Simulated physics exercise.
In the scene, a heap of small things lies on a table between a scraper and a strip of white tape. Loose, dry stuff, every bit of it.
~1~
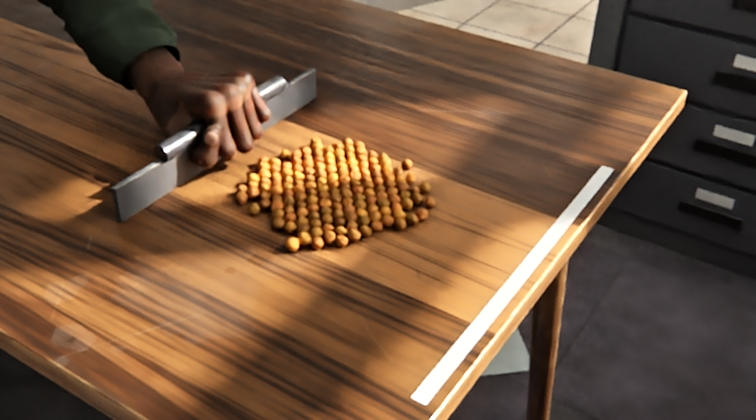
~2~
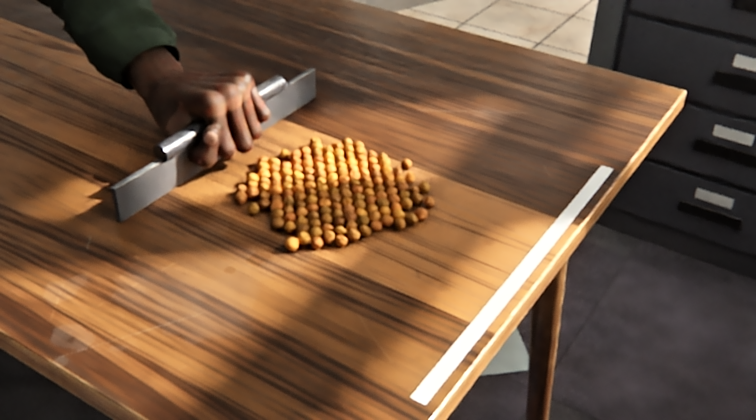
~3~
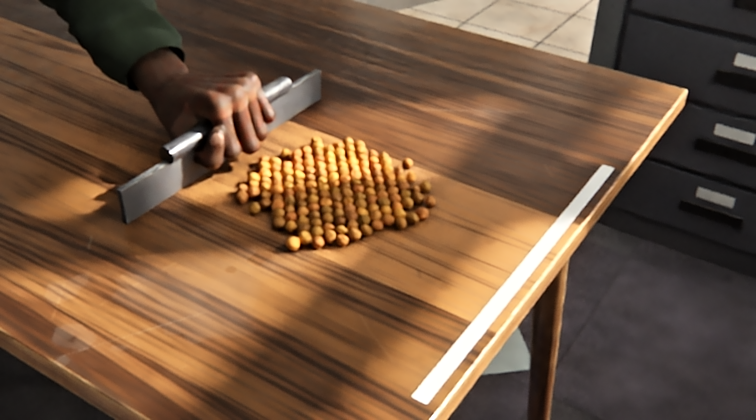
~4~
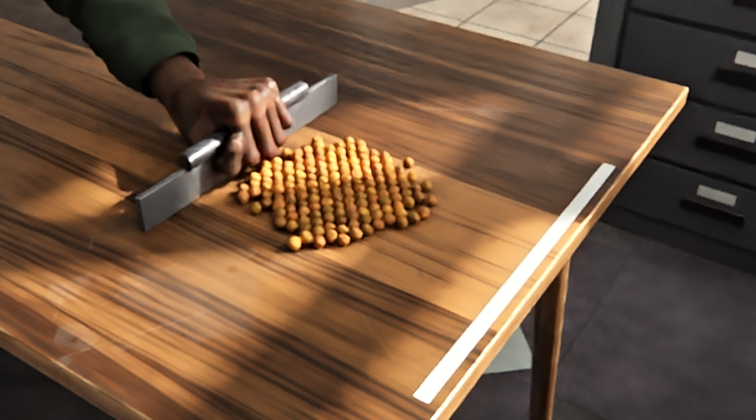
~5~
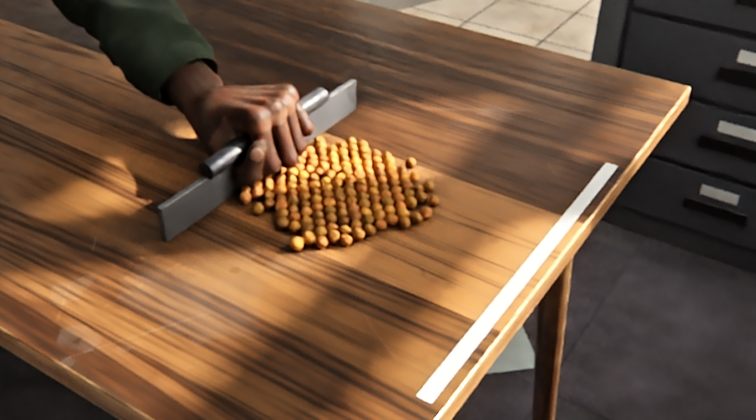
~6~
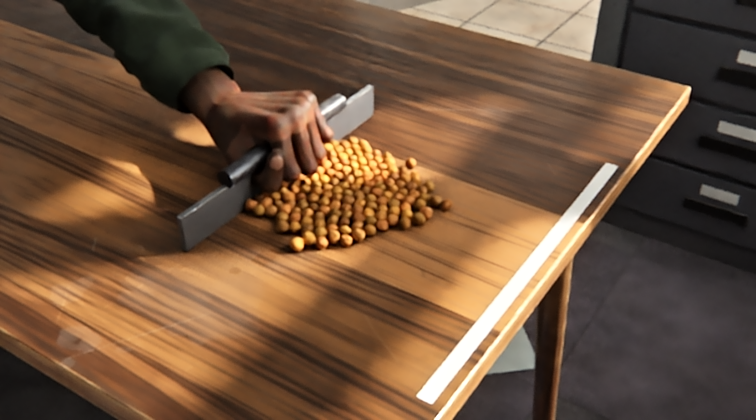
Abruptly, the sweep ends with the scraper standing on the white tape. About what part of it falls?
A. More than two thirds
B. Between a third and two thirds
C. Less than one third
(A) More than two thirds.
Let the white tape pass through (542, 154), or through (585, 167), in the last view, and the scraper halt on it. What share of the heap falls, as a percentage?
Roughly 20 % and 60 %.
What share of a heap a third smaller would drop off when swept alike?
Roughly 80 per cent.
Shortly afterwards, scraper still moving, near (408, 187); heap all on the table, its front near (537, 257).
Next, scraper stopped at the white tape; heap the bulk over the edge.
In the end, scraper stopped at the white tape; heap the bulk over the edge.
